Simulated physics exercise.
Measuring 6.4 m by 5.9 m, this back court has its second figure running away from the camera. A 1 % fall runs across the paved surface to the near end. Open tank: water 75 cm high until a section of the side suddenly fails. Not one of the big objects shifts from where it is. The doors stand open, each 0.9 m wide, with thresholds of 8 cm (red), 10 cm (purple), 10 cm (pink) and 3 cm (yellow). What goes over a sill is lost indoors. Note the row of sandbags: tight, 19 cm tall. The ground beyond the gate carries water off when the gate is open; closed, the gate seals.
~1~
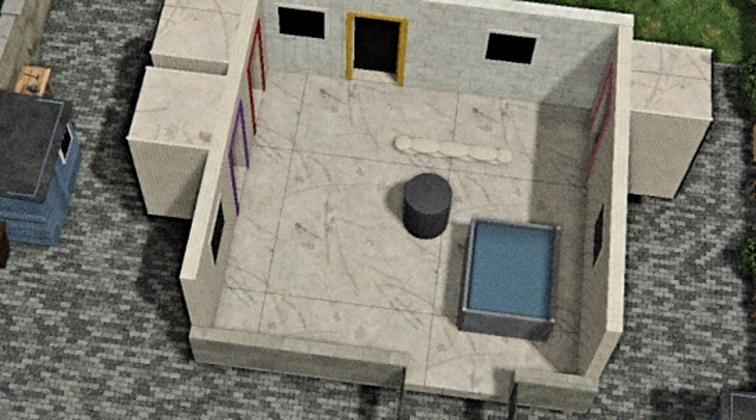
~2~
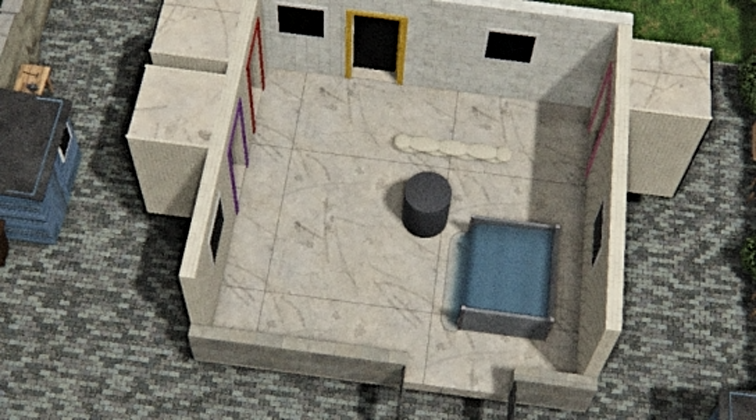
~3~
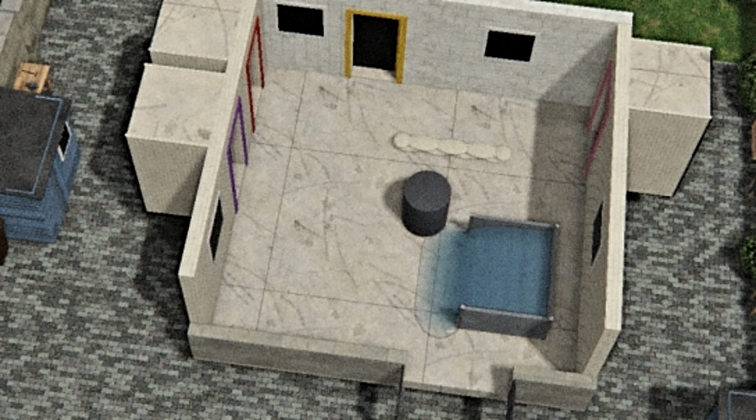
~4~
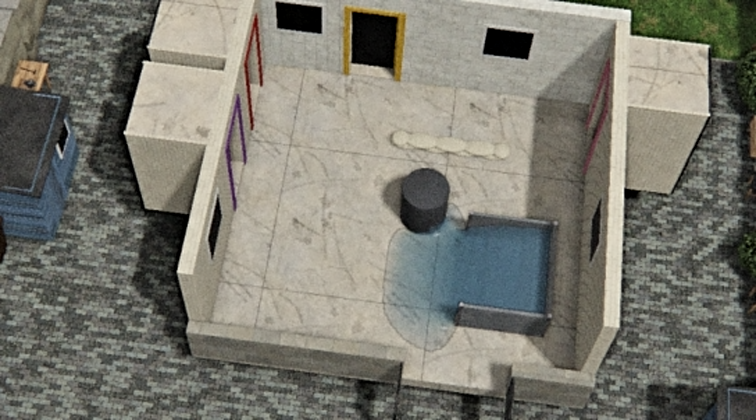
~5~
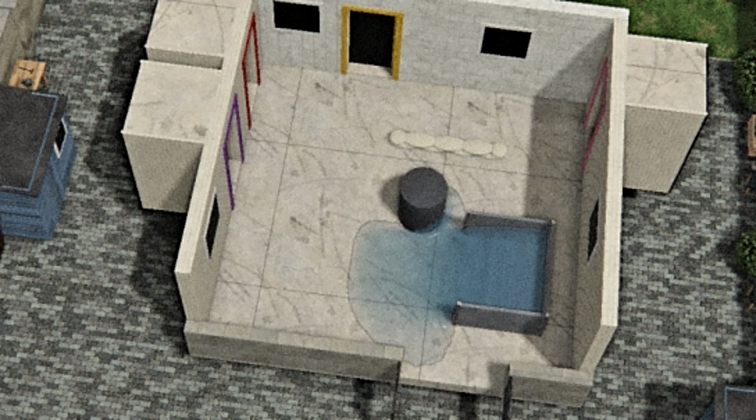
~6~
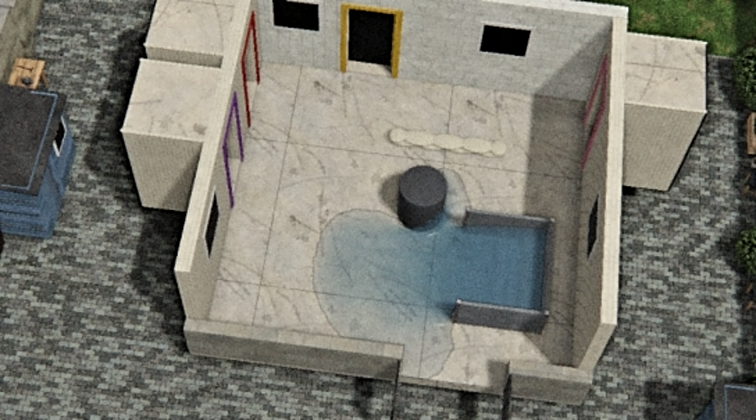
Blue water pours out of an open grey tank at the lower right of a pale, walled court, seen from high above. A dark drum stands near the middle, with a row of cream sandbags behind it, a yellow-edged doorway in the back wall and red and purple door surrounds at the sides. The water spreads leftward past the drum in a widening, rounded sheet, while the view drifts very slightly.
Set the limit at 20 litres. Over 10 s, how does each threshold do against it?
The red door remains within the limit; the purple door breaks the limit; the pink door remains within the limit; the yellow door breaks the limit.
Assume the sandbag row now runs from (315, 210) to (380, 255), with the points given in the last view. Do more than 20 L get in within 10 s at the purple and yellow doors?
Purple within the limit, yellow exceeded.
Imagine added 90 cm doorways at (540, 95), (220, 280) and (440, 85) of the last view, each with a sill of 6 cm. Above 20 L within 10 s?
Well, the first is on the low side, the second is on the high side, and the third is on the low side.
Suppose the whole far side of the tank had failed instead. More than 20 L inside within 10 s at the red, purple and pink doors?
In that case, red door: More than that, purple door: Less than that, pink door: More than that.
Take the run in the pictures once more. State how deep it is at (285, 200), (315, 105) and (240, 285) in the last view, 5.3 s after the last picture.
First spot near 6 cm, second near 7 cm, third near 8 cm.
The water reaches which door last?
I'd say the yellow one.
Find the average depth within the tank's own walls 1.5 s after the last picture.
Roughly 15 cm on average.
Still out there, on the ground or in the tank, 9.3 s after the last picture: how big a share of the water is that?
Some 88 out of every hundred parts.
Then, 0.7 s after the last picture water covers 40 % of the floor and is deepest (32 cm) near (225, 245); red door not reached, purple door not reached, pink door not reached, yellow door not reached.
Then, 1.5 s after the last picture water covers 50 % of the floor and is deepest (55 cm) near (206, 336); red door not reached, purple door 19 cm at the sill, 12 L in, pink door not reached, yellow door not reached.
Then, 2.8 s after the last picture water covers 55 % of the floor and is deepest (24 cm) near (309, 340); red door 6 cm at the sill, 0 L in, purple door 14 cm at the sill, 37 L in, pink door 4 cm at the sill, 0 L in, yellow door not reached.
Then, 5.3 s after the last picture water covers 80 % of the floor and is deepest (13 cm) near (323, 89); red door 7 cm at the sill, 0 L in, purple door 6 cm at the sill, 43 L in, pink door 2 cm at the sill, 0 L in, yellow door 9 cm at the sill, 9 L in.
Then, 9.3 s after the last picture water covers 95 % of the floor and is deepest (8 cm) near (535, 231); red door 5 cm at the sill, 3 L in, purple door 6 cm at the sill, 43 L in, pink door 7 cm at the sill, 0 L in, yellow door 4 cm at the sill, 60 L in.
